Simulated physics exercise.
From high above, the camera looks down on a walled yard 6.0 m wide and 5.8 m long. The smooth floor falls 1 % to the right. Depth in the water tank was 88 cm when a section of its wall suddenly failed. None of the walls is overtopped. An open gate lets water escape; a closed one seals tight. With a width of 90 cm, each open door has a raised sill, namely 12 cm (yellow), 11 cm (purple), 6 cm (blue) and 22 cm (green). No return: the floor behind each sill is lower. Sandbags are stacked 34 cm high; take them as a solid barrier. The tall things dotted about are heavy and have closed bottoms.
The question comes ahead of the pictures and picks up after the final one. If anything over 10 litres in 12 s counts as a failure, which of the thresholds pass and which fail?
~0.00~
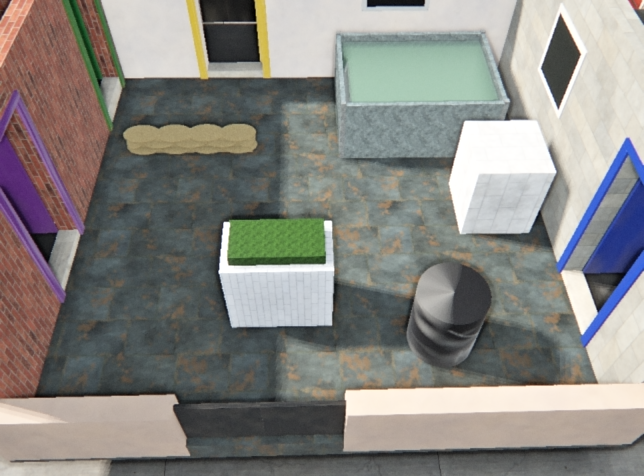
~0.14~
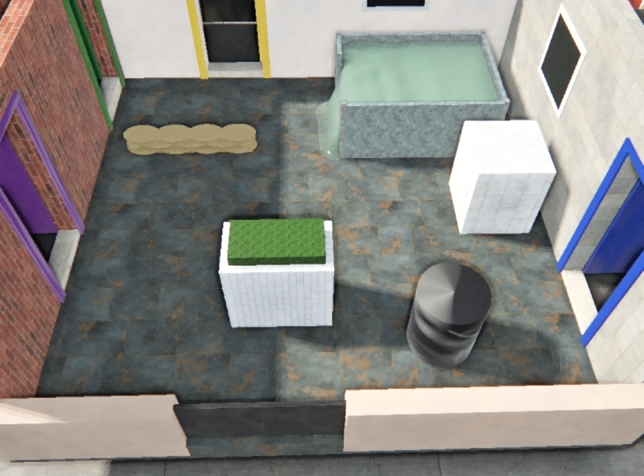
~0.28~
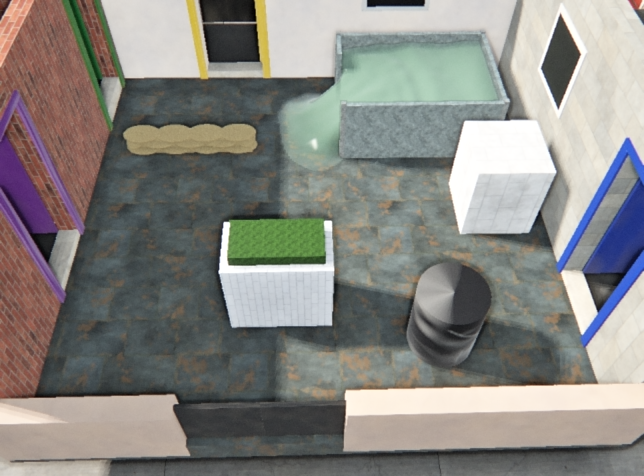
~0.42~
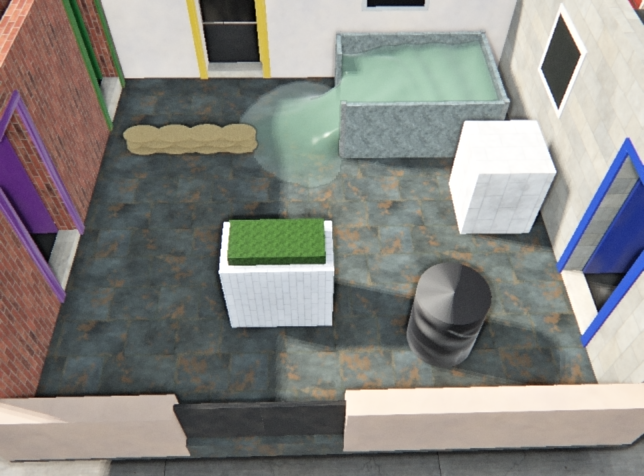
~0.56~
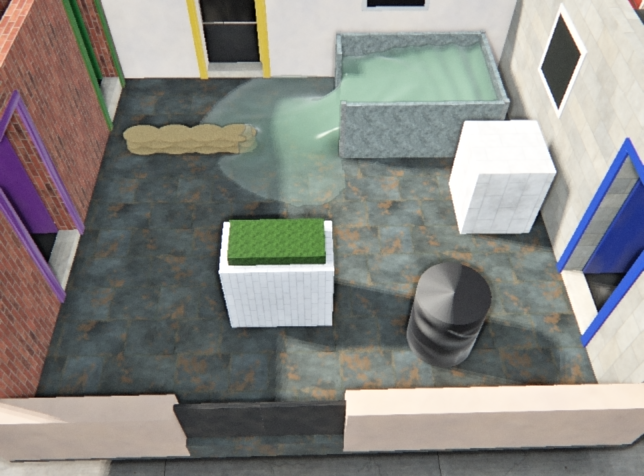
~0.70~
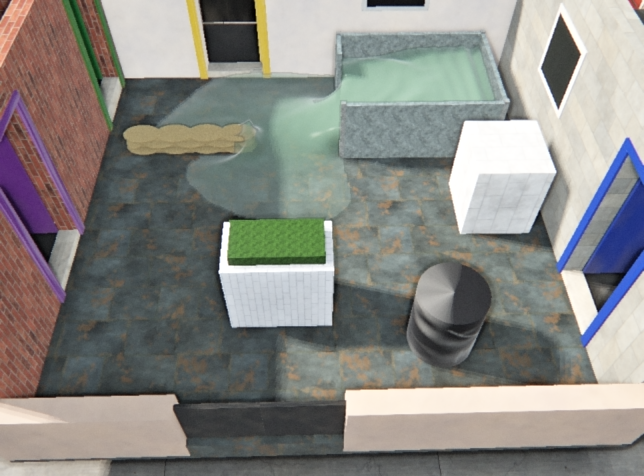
The yellow door fails. The purple door fails. The blue door fails. The green door fails.
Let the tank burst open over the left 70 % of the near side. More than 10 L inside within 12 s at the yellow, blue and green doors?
Note: Yellow short of the mark, blue beyond the mark, green short of the mark.
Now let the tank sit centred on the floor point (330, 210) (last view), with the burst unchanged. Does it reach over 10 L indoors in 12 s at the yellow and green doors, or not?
For the yellow door, the amount is acceptable; for the green door, the amount is acceptable.
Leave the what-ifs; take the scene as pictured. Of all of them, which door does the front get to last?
Blue.
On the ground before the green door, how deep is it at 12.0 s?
Close to 5.0 cm of depth.
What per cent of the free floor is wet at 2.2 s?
Wet share: About 50 %.
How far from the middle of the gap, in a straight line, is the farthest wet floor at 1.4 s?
Roughly 4.2 metres out.
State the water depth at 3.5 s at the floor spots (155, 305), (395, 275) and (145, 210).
The depths come out at 5, 0 and 13 centimetres, in the order listed.
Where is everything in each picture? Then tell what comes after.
Still water, 88 cm deep, in the water tank at (417, 71), in the first frame.
Water pours out at (342, 115) and has run 0.6 m, to (327, 104); typically 8 cm deep outside, 88 cm at the water tank's back, in the second frame.
The front is at (289, 107), 1.0 m from the gap at (342, 117); 1.0 m2 of floor is under water; 88 cm left at the back of the water tank, in the third frame.
Water pours out at (342, 118) and has run 1.5 m, to (245, 120); typically 10 cm deep outside, 86 cm at the water tank's back, in the fourth frame.
The front is at (205, 123), 2.1 m from the gap at (342, 118); 4.1 m2 of floor is under water; 78 cm left at the back of the water tank, in the fifth frame.
Water pours out at (342, 118) and has run 2.7 m, to (158, 140); typically 6 cm deep outside, 74 cm at the water tank's back, in the sixth frame.
After 1.4 s water covers 40 % of the floor and is deepest (48 cm) near (256, 145); yellow door 15 cm at the sill, 1 L in, purple door not reached, blue door not reached, green door 38 cm at the sill, 11 L in.
After 2.2 s water covers 50 % of the floor and is deepest (45 cm) near (122, 91); yellow door 15 cm at the sill, 8 L in, purple door 18 cm at the sill, 9 L in, blue door not reached, green door 42 cm at the sill, 87 L in.
After 3.5 s water covers 55 % of the floor and is deepest (28 cm) near (120, 98); yellow door 17 cm at the sill, 17 L in, purple door 13 cm at the sill, 26 L in, blue door not reached, green door 26 cm at the sill, 165 L in.
After 7.0 s water covers 90 % of the floor and is deepest (20 cm) near (583, 414); yellow door 14 cm at the sill, 70 L in, purple door 11 cm at the sill, 31 L in, blue door 8 cm at the sill, 1 L in, green door 12 cm at the sill, 173 L in.
After 12.0 s water covers 95 % of the floor and is deepest (14 cm) near (583, 414); yellow door 6 cm at the sill, 72 L in, purple door 5 cm at the sill, 31 L in, blue door 12 cm at the sill, 38 L in, green door 5 cm at the sill, 173 L in.
